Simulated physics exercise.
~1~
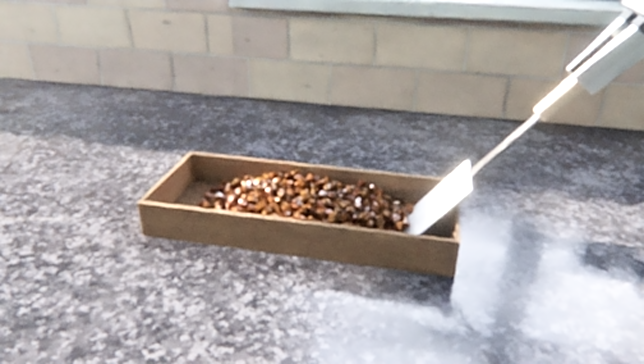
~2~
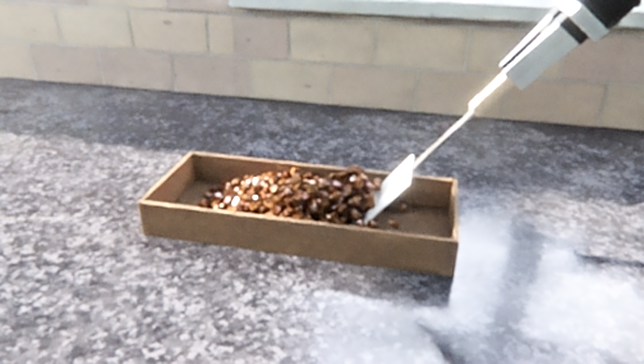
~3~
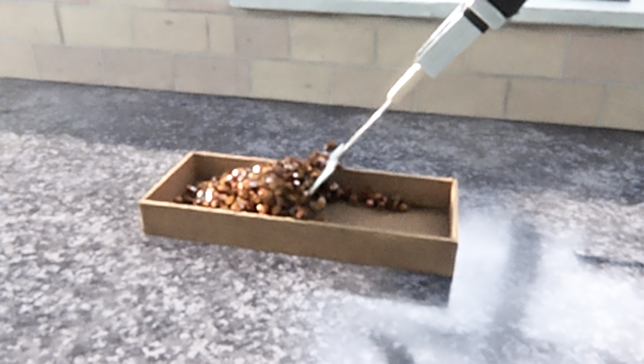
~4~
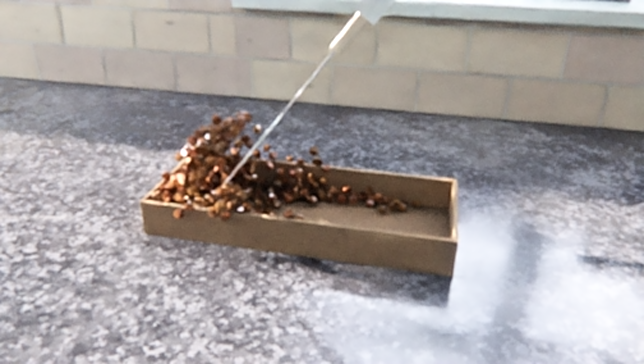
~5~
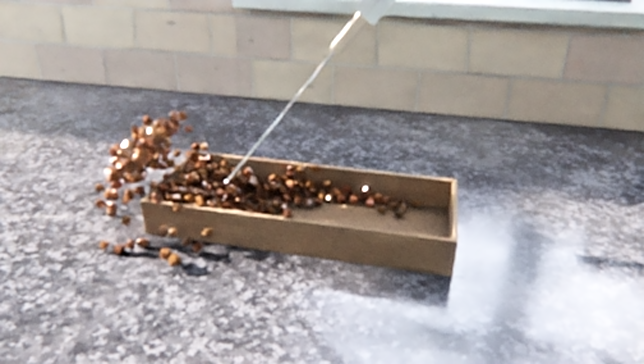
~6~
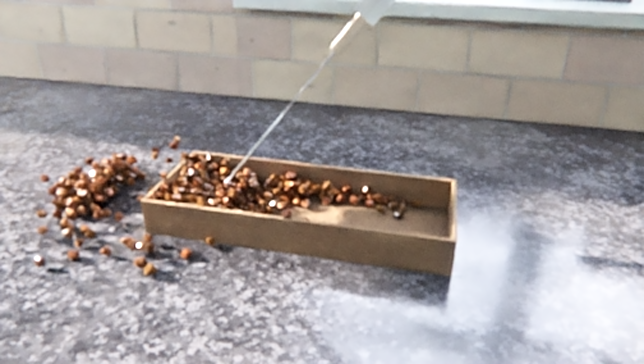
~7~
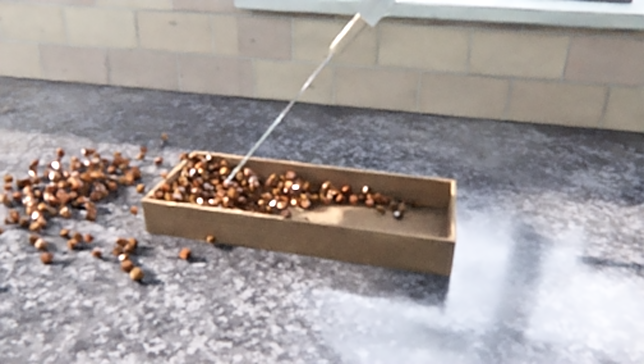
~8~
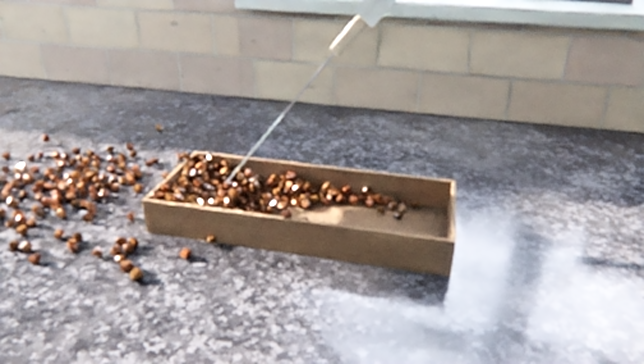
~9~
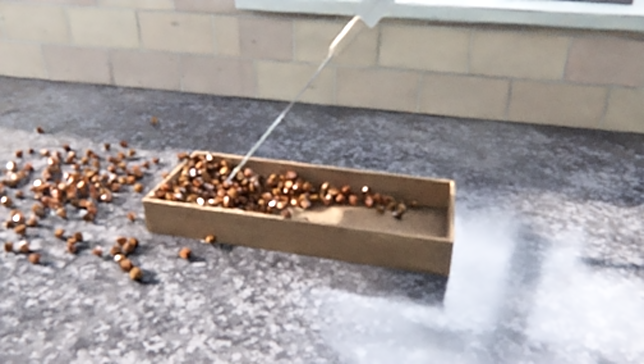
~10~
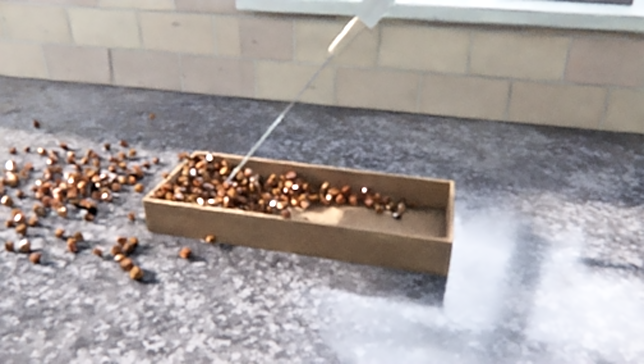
A spatula held by a robot arm pushes a heap of small brown pellets leftward along a shallow wooden trough, then stops near the left end as many spill over onto the grey tabletop, where they lie scattered while the rest stay inside.
